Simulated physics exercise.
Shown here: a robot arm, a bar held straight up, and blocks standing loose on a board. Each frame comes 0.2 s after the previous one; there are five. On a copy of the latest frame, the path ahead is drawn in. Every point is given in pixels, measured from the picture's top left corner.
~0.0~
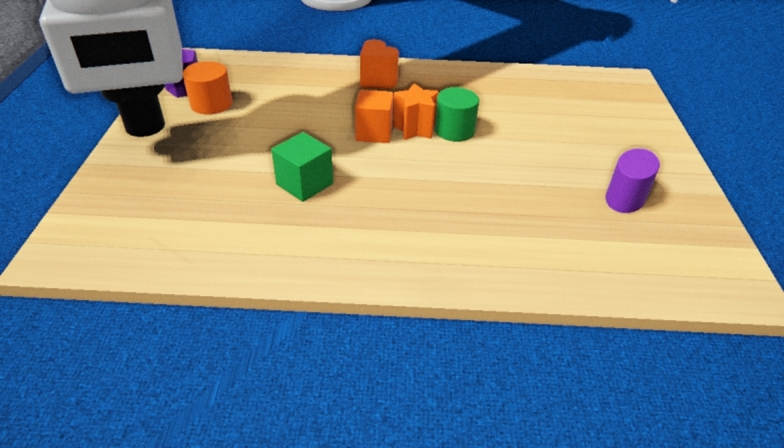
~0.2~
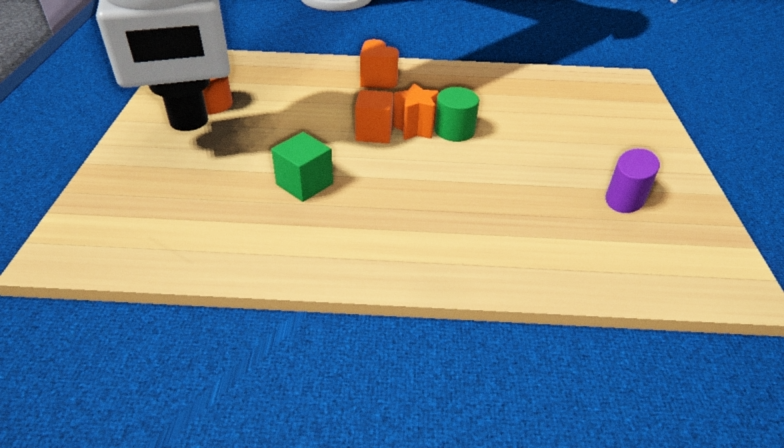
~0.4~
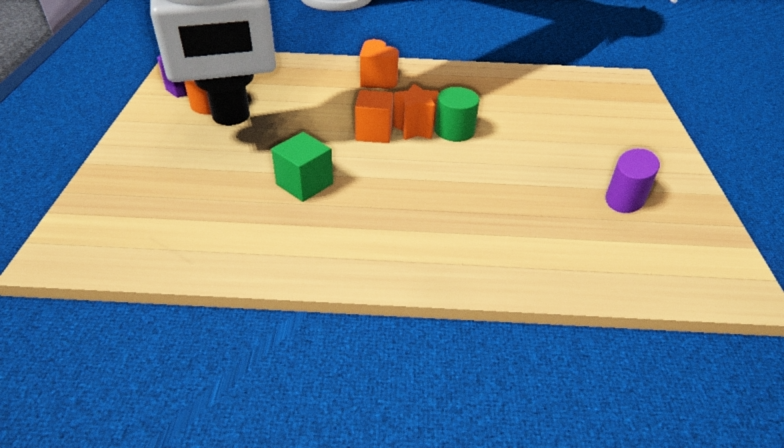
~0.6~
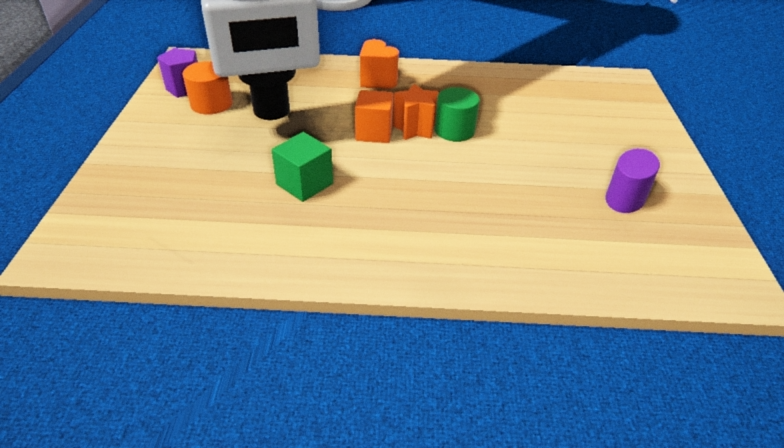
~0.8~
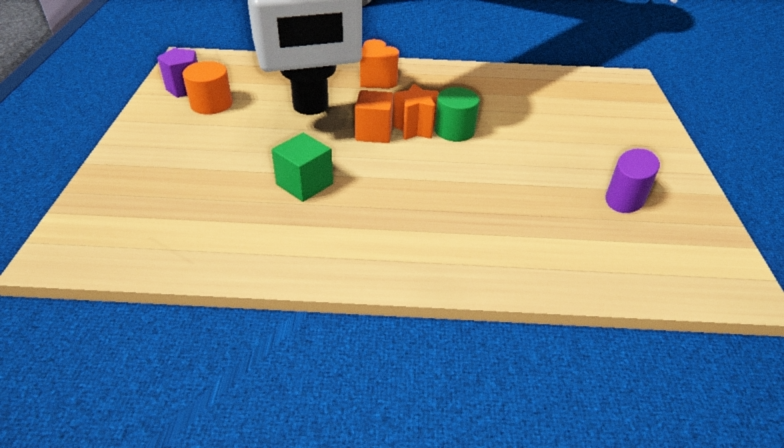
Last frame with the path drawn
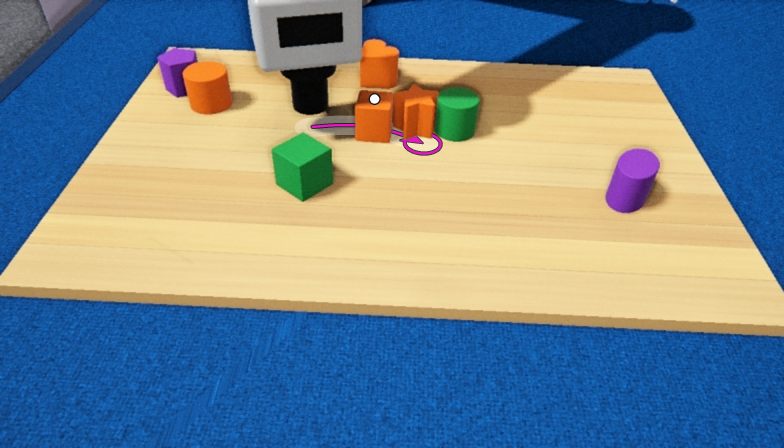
Robot arm with a black upright bar moving steadily right above a wooden board, passing behind a green cube among still, colourful blocks.
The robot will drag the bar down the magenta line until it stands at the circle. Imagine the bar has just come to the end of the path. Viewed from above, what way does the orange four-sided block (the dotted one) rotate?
Clockwise rotation.
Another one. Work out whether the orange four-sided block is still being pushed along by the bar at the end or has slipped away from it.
Prediction: Still leading.
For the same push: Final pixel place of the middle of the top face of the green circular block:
Answer: (494, 95).
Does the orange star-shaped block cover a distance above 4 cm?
Final answer: Yes.
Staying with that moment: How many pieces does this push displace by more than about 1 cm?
3 or more.
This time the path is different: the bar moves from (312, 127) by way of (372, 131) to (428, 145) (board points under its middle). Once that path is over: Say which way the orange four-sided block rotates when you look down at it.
Turns anticlockwise.
Path on the board, from (312, 127) over (351, 125) and (389, 130) to (423, 143); the dot is on the orange four-sided block.
On the path given first. One third of the way, bar at (351, 104); orange four-sided block at (383, 101), turned 15° clockwise; orange star-shaped block at (420, 95).
Two thirds of the way, bar at (391, 110); orange four-sided block at (414, 113), turned 45° clockwise; orange star-shaped block at (437, 98), turned 20° anticlockwise; green circular block at (474, 97).
At the end, bar at (424, 122); green four-sided block in place; orange four-sided block at (442, 128), turned 75° clockwise; orange star-shaped block at (464, 104), turned 40° anticlockwise; green circular block at (494, 95).
